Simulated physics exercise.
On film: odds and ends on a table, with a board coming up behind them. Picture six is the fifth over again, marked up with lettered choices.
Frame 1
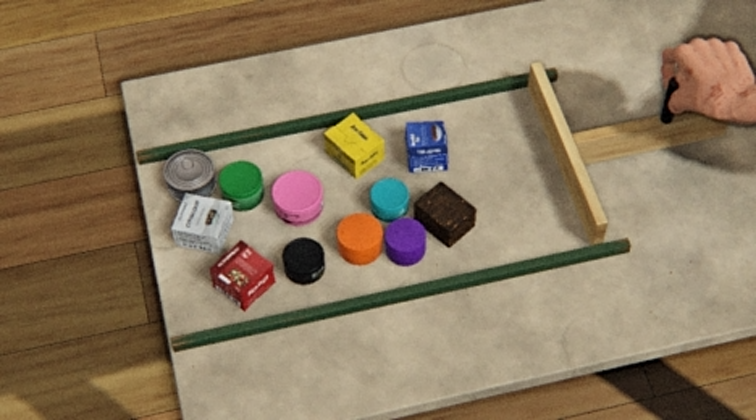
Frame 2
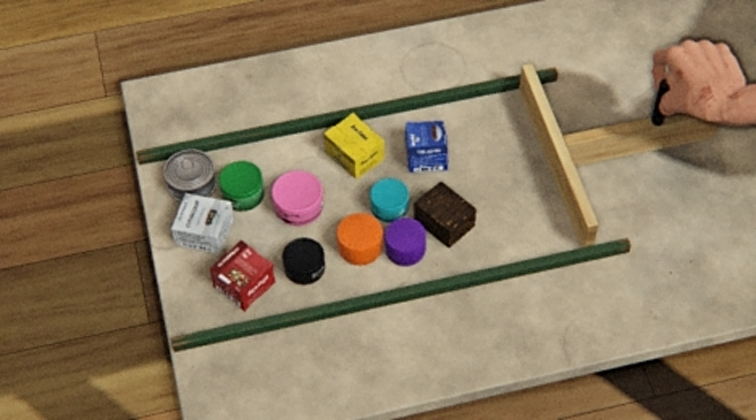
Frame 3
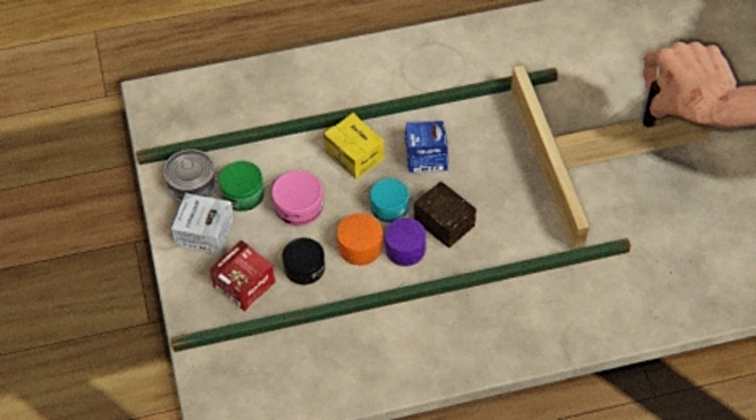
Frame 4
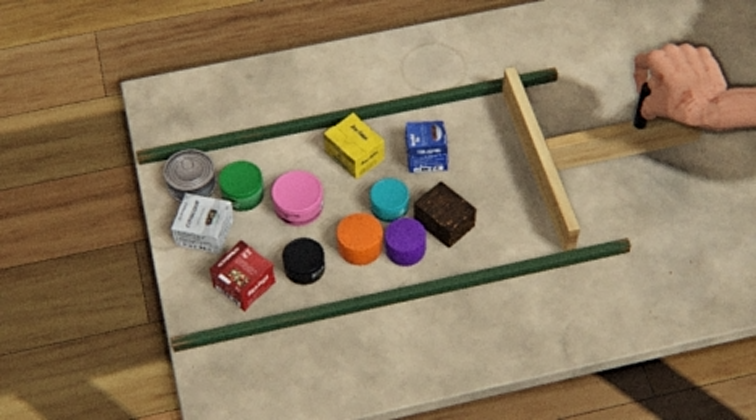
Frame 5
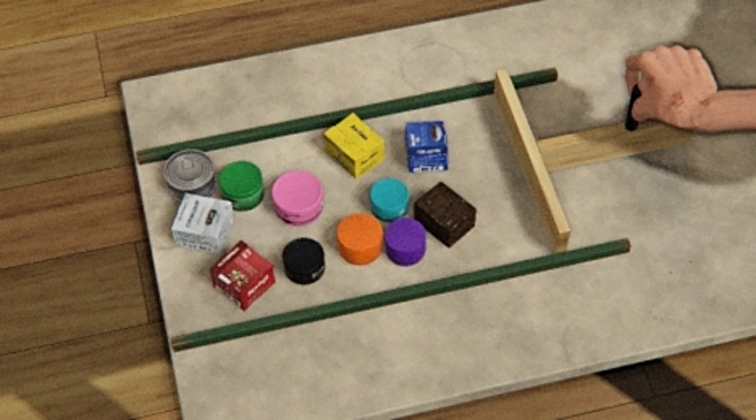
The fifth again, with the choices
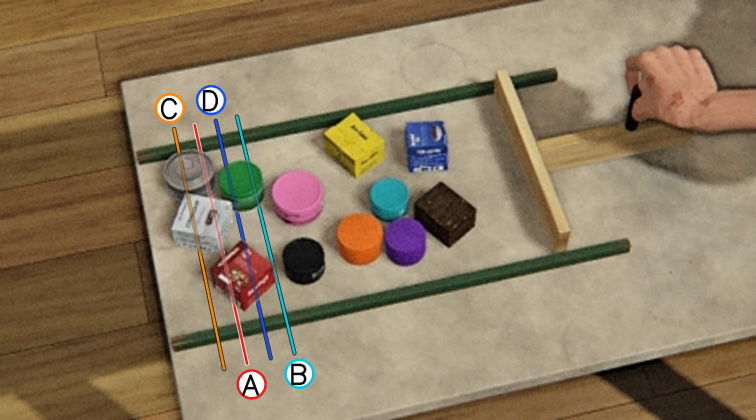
A wooden board pushed by a hand slides slowly left between two green rails towards still pots, jars and small boxes.
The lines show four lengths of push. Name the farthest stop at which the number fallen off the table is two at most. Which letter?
B is the last line within the limit.
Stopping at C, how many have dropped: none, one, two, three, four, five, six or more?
Six or more.
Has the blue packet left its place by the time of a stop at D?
Yes.
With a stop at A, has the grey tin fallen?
Yes.
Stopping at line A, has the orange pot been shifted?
Yes.
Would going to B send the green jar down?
By then, no.
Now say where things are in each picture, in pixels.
Orange pot (360, 239); pink jar (298, 199); turquoise tub (390, 201), in the first frame.
Board (559, 141); green jar (242, 186), in the second frame.
Board (549, 143); purple pot (405, 243), in the third frame.
Board (541, 145); black block (445, 215), in the fourth frame.
Board (532, 147); blue packet (426, 147); white box (203, 223); black jar (304, 262), in the fifth frame.
On the copy, A at (219, 237); B at (264, 228); C at (198, 242); D at (242, 232).
On B. First, board (437, 167); yellow packet (349, 147); purple pot (388, 247).
Then, board (342, 186); grey tin (186, 177); red packet (220, 291).
Finally, board (266, 202); white box (154, 252); grey tin (144, 179); none fallen.
By contrast, A drops four; C drops eight; D drops four.
